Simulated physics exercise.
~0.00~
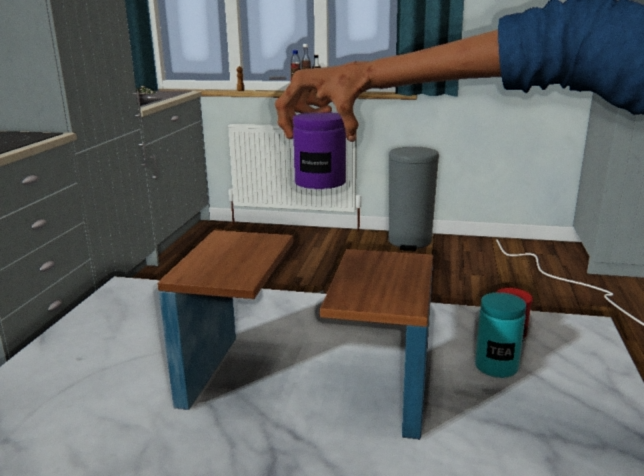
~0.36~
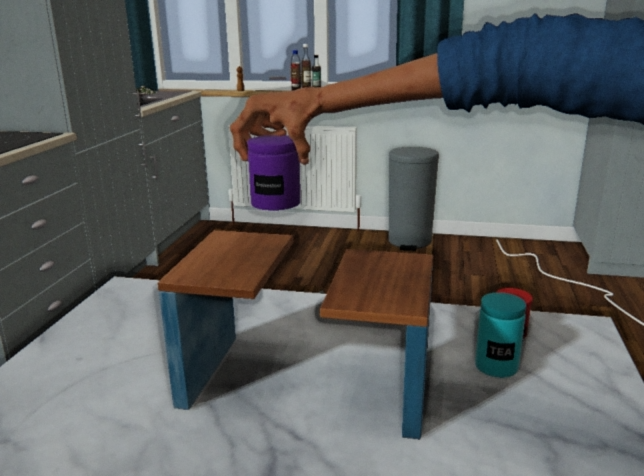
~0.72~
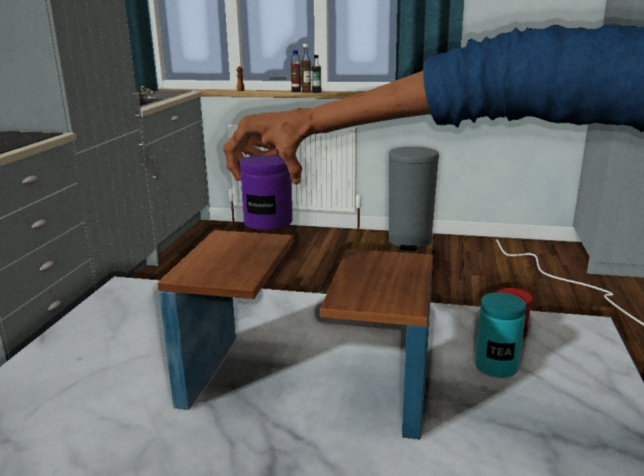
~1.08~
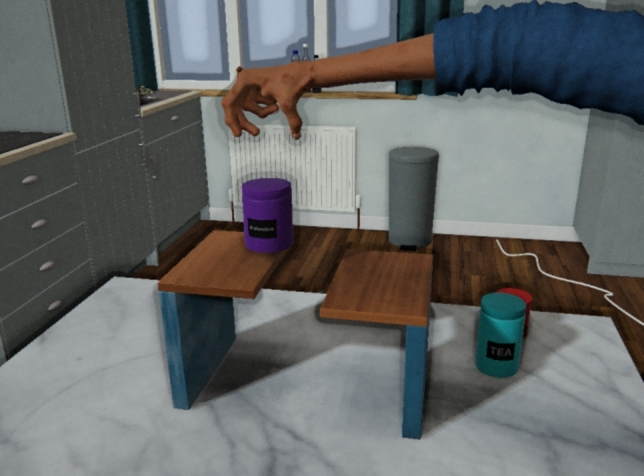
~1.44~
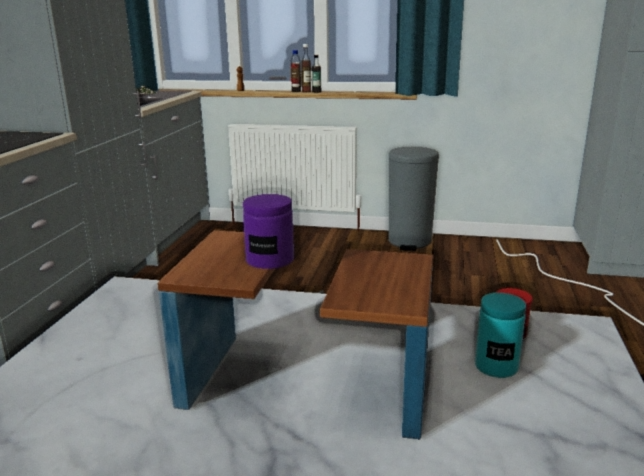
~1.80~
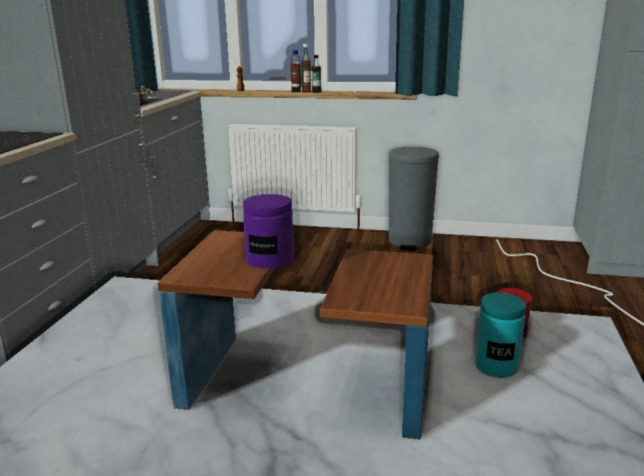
In a kitchen, a hand lowers a purple jar toward a gapped wooden-topped stand on a marble surface, near a turquoise jar and a red tin. It lets go and withdraws; the jar drops slightly and lodges upright at the gap, staying there while the others remain still.
